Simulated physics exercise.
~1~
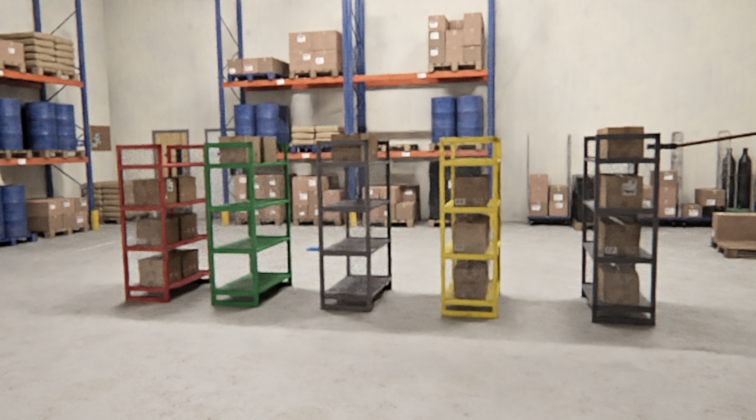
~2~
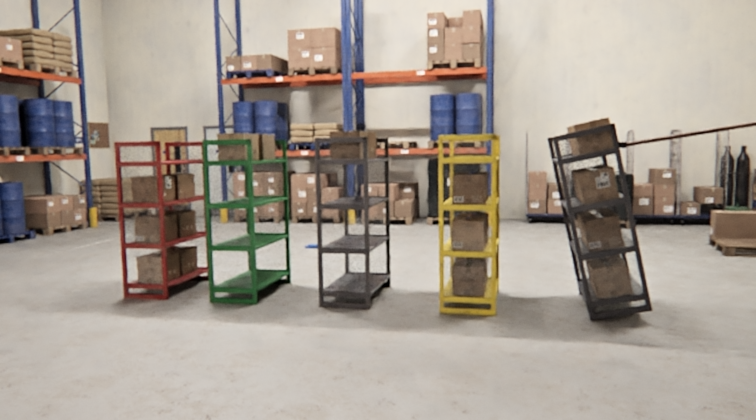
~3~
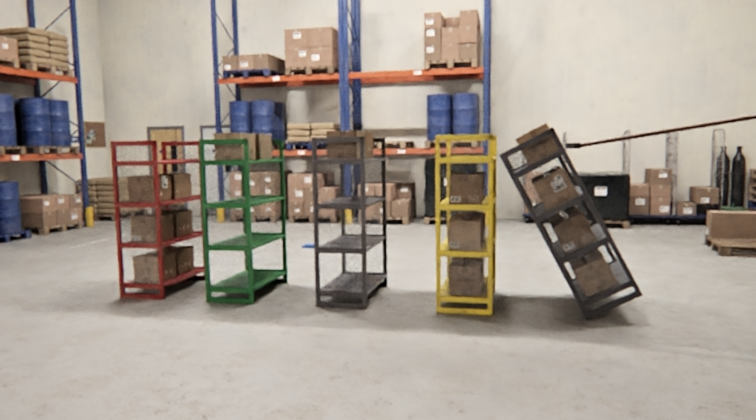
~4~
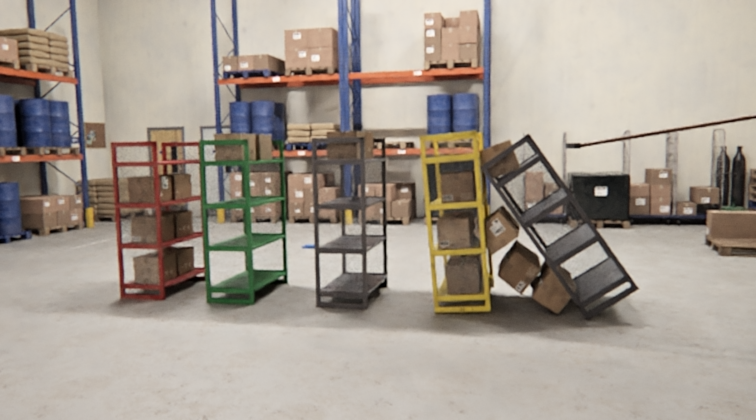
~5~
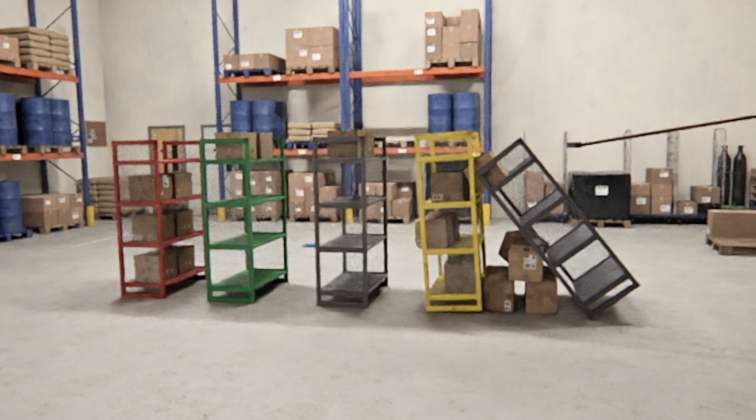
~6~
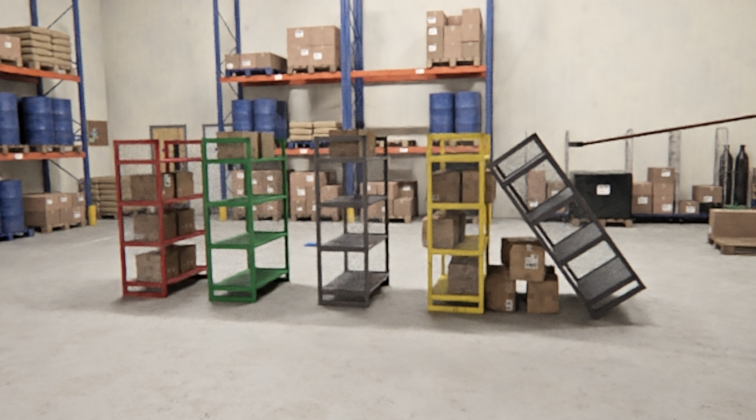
A dark shelving unit at the right end of a row of five tipped left beside a long pole, spilling its boxes and knocking against the yellow unit, which shifted slightly but stayed standing, leaving the dark one propped against it above the fallen boxes.
